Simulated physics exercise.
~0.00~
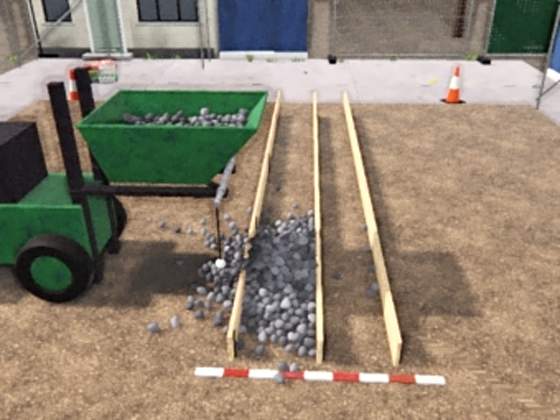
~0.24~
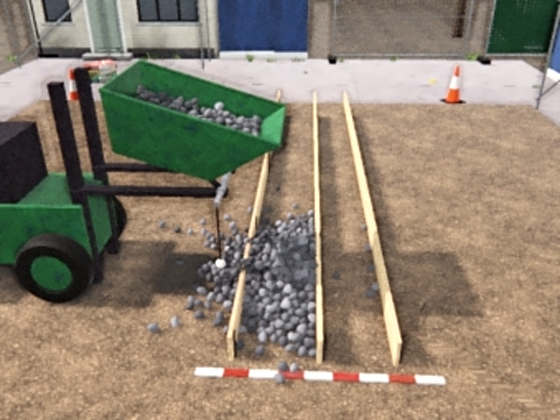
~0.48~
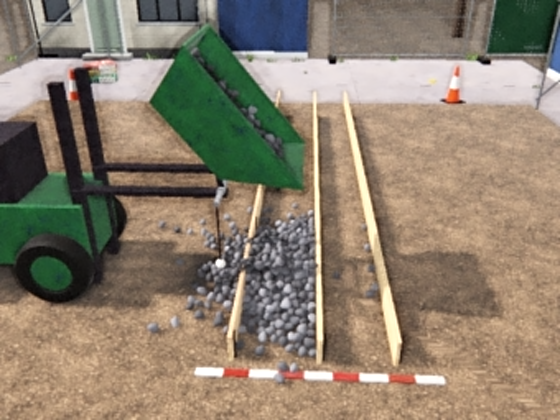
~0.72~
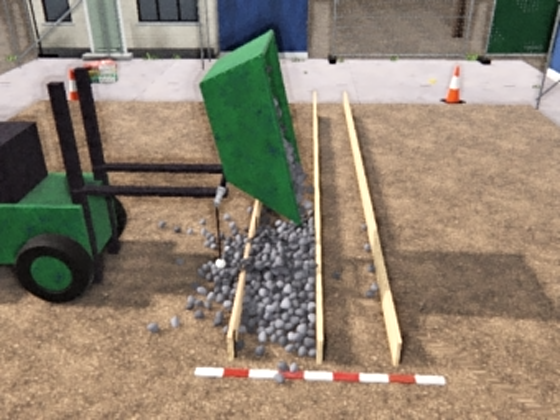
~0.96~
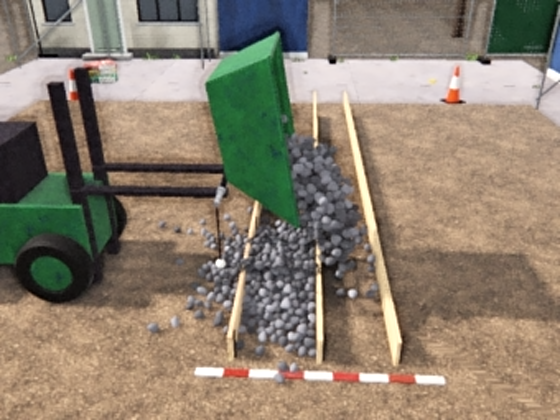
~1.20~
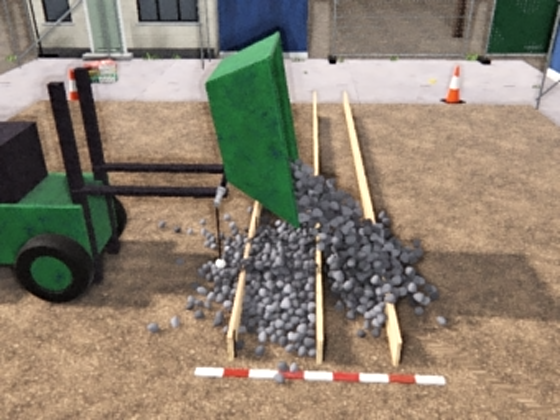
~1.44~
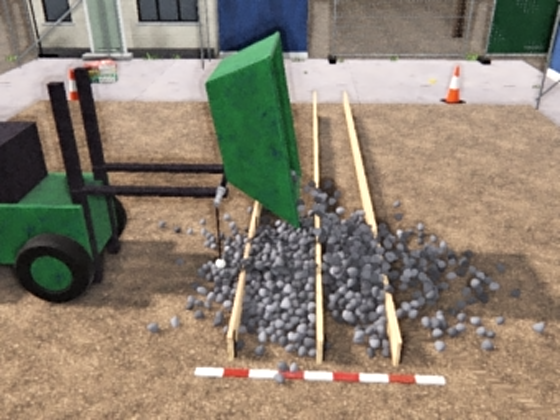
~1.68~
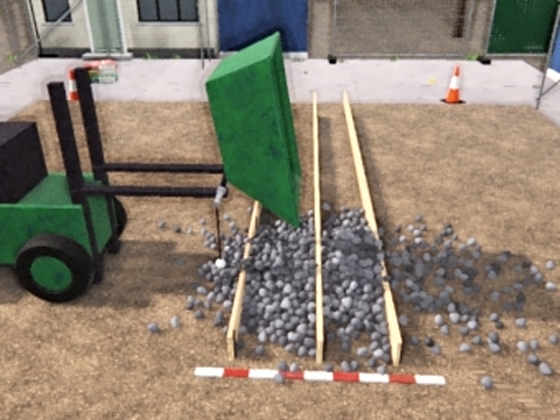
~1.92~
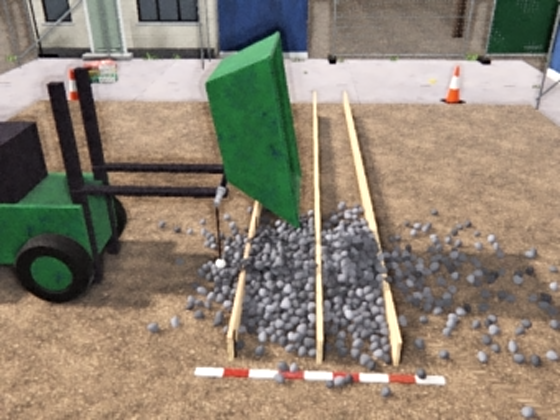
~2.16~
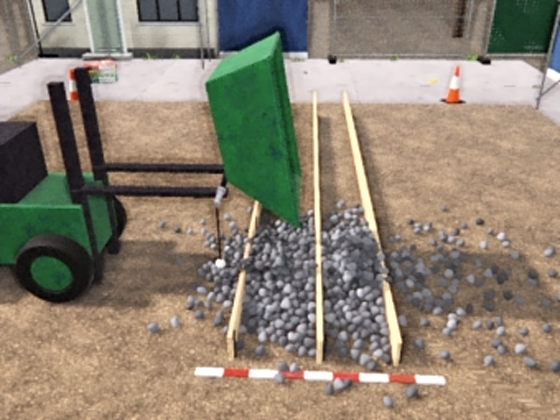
A green forklift tipped its skip steeply to the right, and a load of grey stones slid out onto an earlier pile, spilling over the wooden planks and scattering across the dirt before settling, with the emptied skip still tilted.
